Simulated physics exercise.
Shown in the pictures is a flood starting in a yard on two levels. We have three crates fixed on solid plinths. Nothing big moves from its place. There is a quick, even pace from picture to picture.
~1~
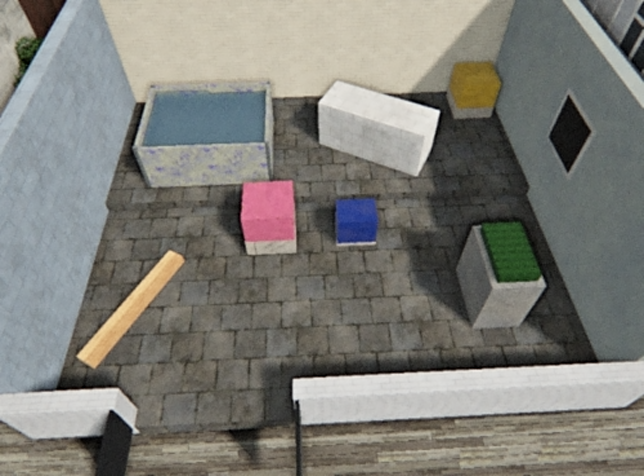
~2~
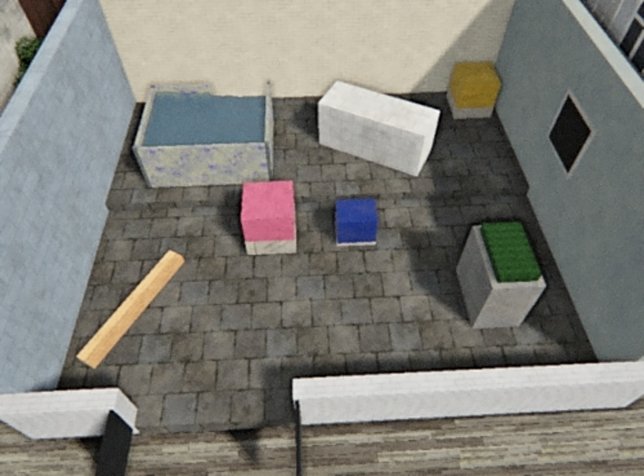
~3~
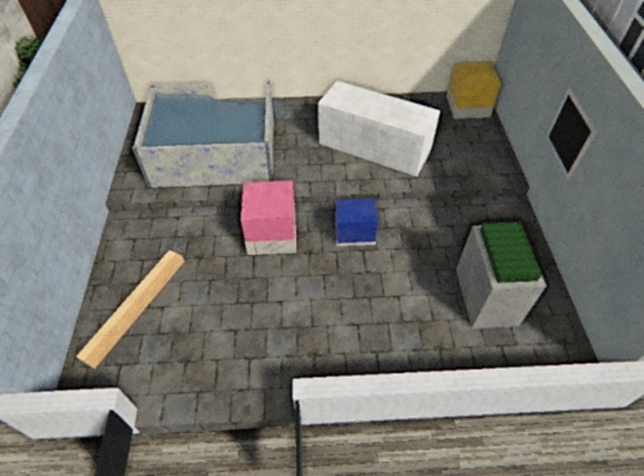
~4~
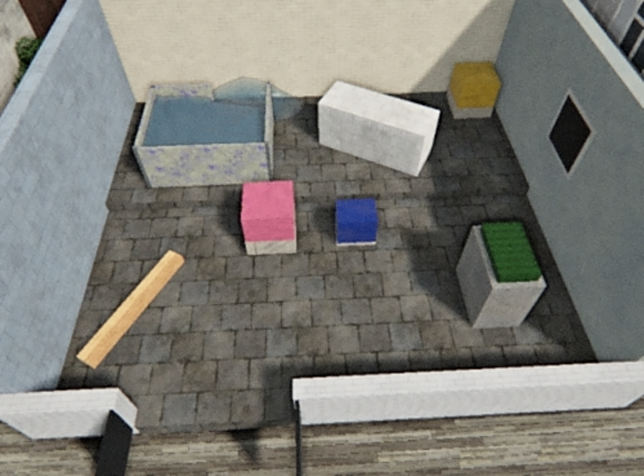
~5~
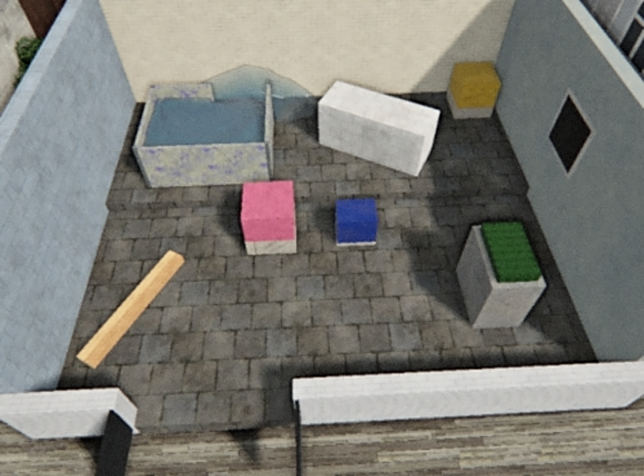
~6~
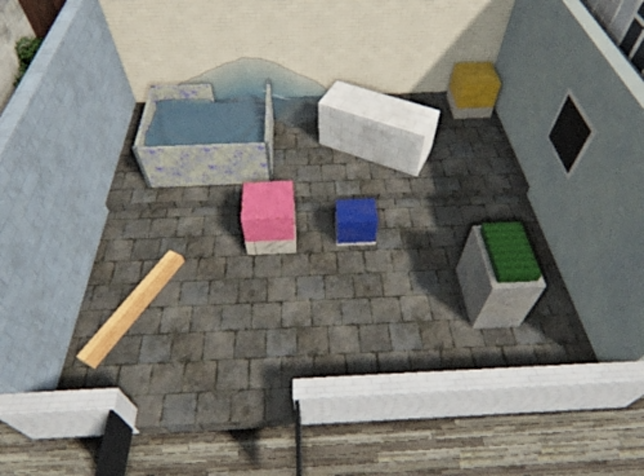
Water pouring out the far side of an open tank, then spreading beside the cream wall in a paved yard with coloured blocks.
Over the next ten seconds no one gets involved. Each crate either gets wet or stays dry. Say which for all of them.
The pink crate stays dry; the blue crate gets wet; the yellow crate gets wet.
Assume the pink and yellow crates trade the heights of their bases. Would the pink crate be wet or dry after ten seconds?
In that case pink stays clear.
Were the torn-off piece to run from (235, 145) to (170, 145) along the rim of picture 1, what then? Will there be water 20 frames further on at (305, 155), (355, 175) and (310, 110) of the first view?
Going through them in turn: Still unsoaked, then still unsoaked, then still unsoaked.
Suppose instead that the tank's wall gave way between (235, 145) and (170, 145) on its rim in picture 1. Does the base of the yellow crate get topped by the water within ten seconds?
In that case the yellow crate comes through dry.
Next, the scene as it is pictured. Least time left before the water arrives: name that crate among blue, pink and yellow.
That's the yellow crate.
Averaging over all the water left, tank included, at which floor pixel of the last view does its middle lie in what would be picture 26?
Close to (267, 149), I reckon.
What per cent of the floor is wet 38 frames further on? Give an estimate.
My best guess is some 85 %.
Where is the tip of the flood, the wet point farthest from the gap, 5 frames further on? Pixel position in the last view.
The wet point farthest out is around (442, 95).
A moment on, water covers 15 % of the floor; the pink crate not reached, the blue crate not reached, the yellow crate not reached.
Next, water covers 30 % of the floor; the pink crate not reached, the blue crate not reached, the yellow crate water round its plinth.
Then, water covers 45 % of the floor; the pink crate water round its plinth, the blue crate not reached, the yellow crate water round its plinth.
Later, water covers 85 % of the floor; the pink crate water round its plinth, the blue crate water round its plinth, the yellow crate water round its plinth.
In the end, water covers 90 % of the floor; the pink crate stayed above the water, the blue crate was topped, the yellow crate was topped.
